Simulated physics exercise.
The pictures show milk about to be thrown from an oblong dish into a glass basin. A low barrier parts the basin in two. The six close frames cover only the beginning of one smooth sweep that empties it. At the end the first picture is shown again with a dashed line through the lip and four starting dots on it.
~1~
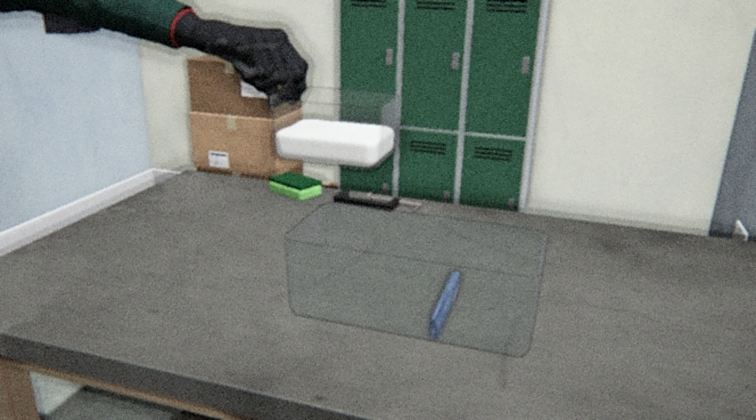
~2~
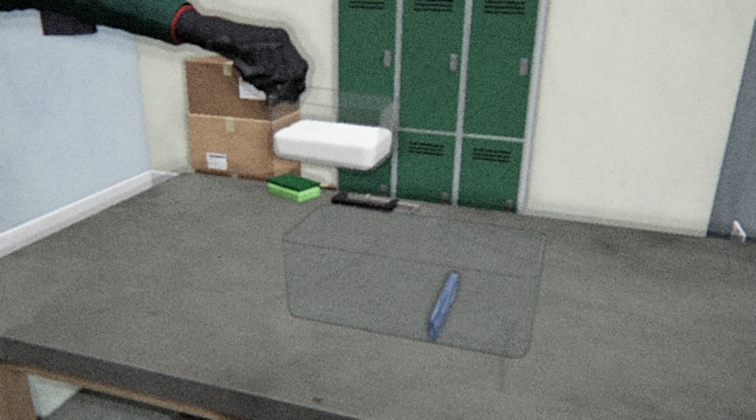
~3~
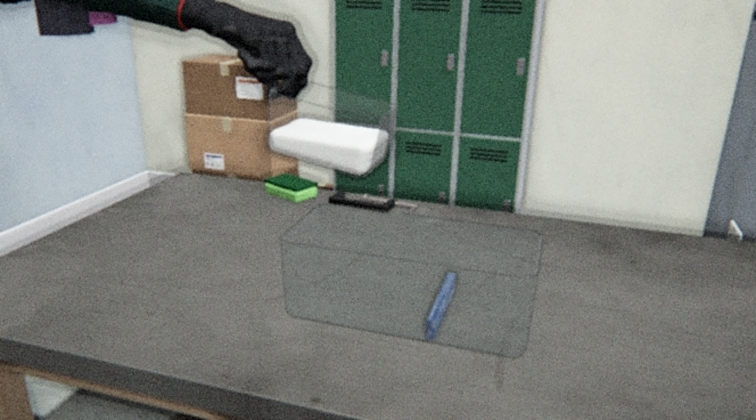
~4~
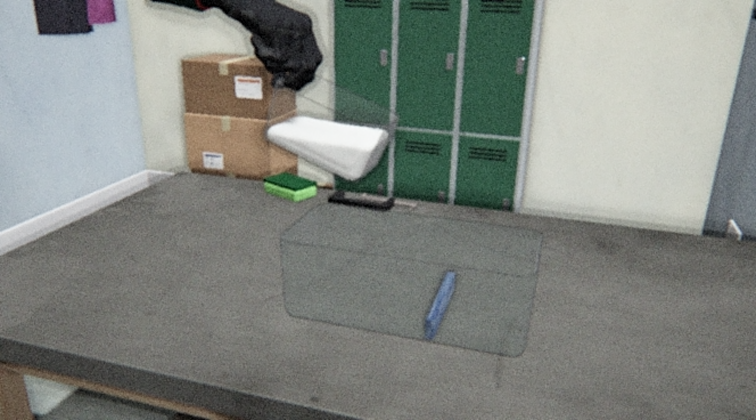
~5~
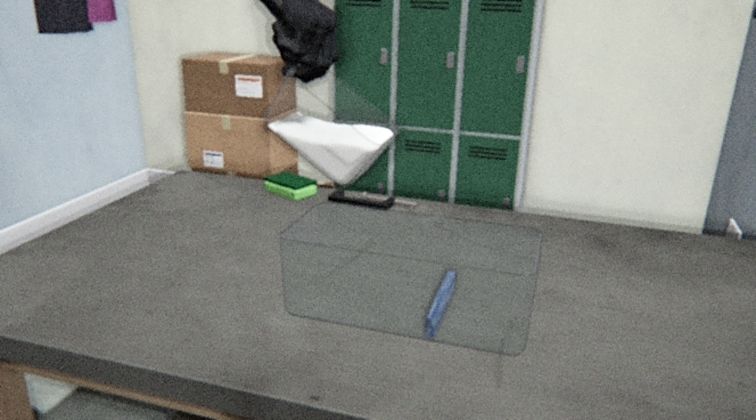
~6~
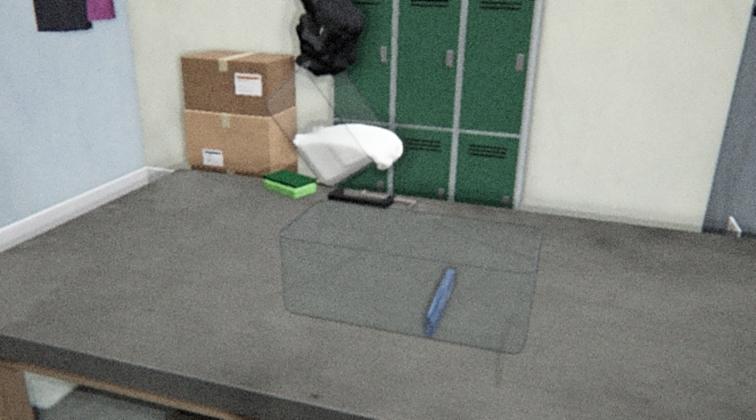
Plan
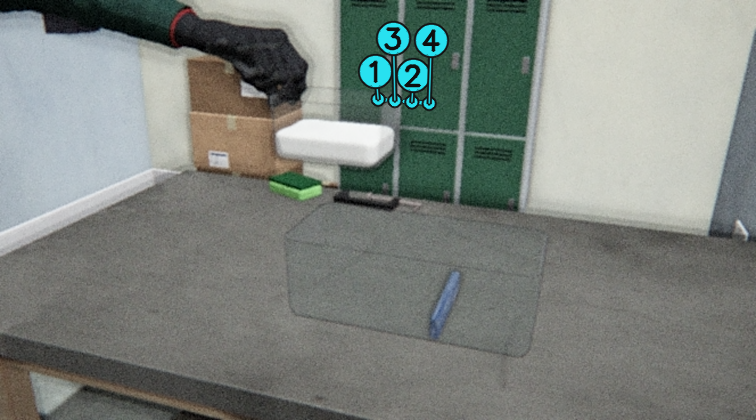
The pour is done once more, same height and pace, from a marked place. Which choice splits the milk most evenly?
It is 4.
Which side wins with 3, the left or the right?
The left side.
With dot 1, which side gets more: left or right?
The left side.
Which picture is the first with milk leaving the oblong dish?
Picture 6.
On the marked copy, 1 at (378, 99); 2 at (411, 102); 3 at (394, 100); 4 at (429, 103).
For dot 1, about 88 % ends left of the wall and 11 % right of it.
For dot 2, about 73 % ends left of the wall and 26 % right of it.
For dot 3, about 92 % ends left of the wall and 7 % right of it.
For dot 4, about 55 % ends left of the wall and 45 % right of it.
